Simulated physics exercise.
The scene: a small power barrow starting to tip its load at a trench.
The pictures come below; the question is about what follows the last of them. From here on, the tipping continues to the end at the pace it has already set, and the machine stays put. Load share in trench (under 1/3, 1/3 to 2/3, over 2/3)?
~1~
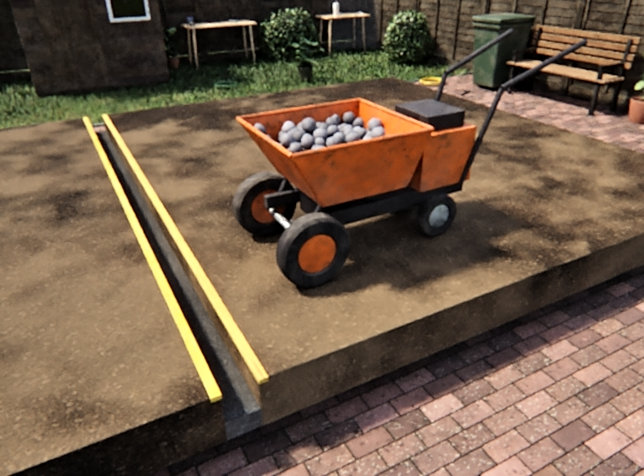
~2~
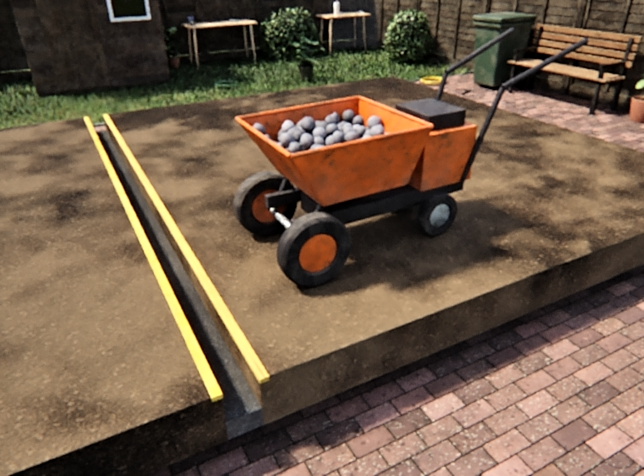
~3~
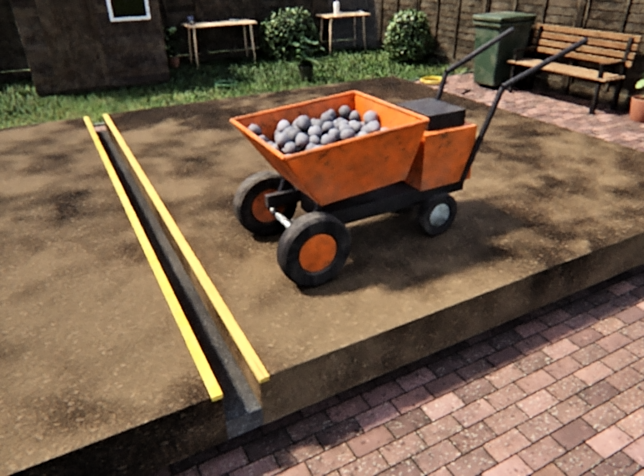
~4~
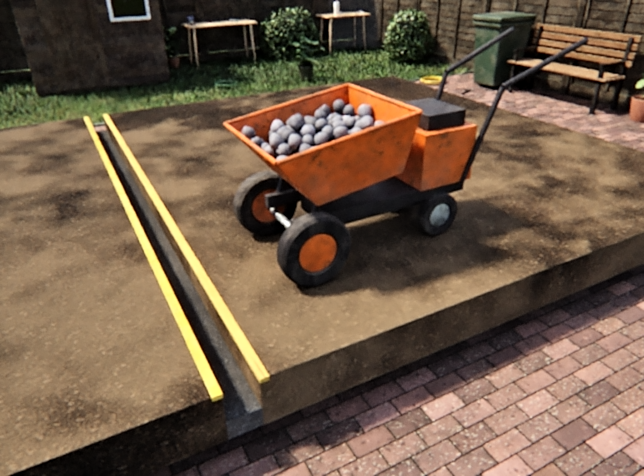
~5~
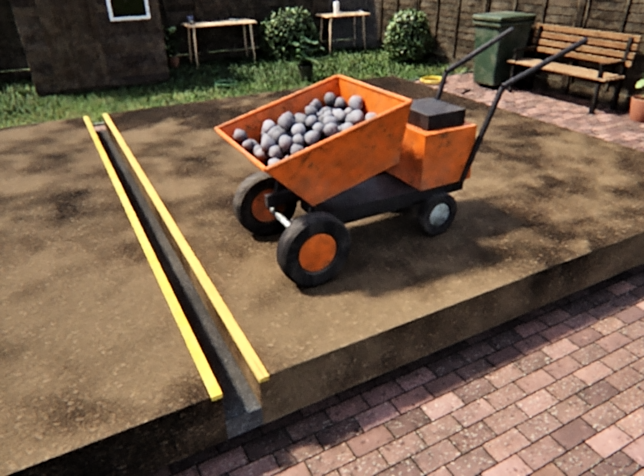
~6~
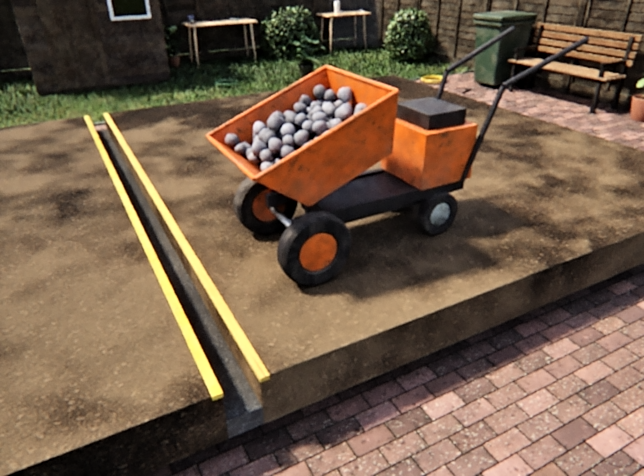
Seems like the amount in the trench is in the middle range, from a third up to two thirds.
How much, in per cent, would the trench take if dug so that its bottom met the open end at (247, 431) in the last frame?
Something like 50 %.
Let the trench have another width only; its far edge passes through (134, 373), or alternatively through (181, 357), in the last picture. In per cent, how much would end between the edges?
Respectively, 100 % and 70 %.
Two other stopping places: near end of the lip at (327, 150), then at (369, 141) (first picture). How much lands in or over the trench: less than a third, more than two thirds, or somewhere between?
Record - trial one: The middle third; trial two: Under a third.
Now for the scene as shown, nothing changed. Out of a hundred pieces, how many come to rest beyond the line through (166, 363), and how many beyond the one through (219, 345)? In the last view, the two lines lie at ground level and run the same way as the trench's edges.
First 30 in a hundred, second 70 in a hundred.
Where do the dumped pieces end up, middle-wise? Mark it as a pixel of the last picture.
Last view, resting centre - approx. (170, 281).
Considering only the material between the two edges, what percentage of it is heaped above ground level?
35 %.
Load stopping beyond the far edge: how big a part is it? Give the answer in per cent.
It comes to close to 50 %.
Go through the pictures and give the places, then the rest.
Lip of the skip at (292, 156), level; top of the load at (333, 132), round cobbles; first edge of the trench at (239, 339); far edge at (196, 354), the trench under half as wide as the skip, and about as deep as wide, in the first picture.
Lip of the skip at (291, 157), tipped barely; top of the load at (332, 131), in the second picture.
Lip of the skip at (285, 159), tipped barely; top of the load at (328, 128), in the third picture.
Lip of the skip at (277, 164), tipped a little; top of the load at (337, 121), in the fourth picture.
Lip of the skip at (266, 170), tipped a little; top of the load at (337, 116), in the fifth picture.
Lip of the skip at (255, 179), tipped clearly; top of the load at (338, 118); first edge of the trench at (241, 337); far edge at (197, 352), in the sixth picture.
Soon, skip tipped steeply; all in the skip.
A while on, skip tipped right over; most in the skip; a stray few in or heaped over the trench; a stray few beyond it; a small part falling.
Towards the end, skip tipped right over; about a third in the skip; about a quarter in or heaped over the trench; about half beyond it; a stray few falling.
Finally, skip tipped right over; a stray few in the skip; a small part short of the trench; about half in or heaped over the trench; about half beyond it.
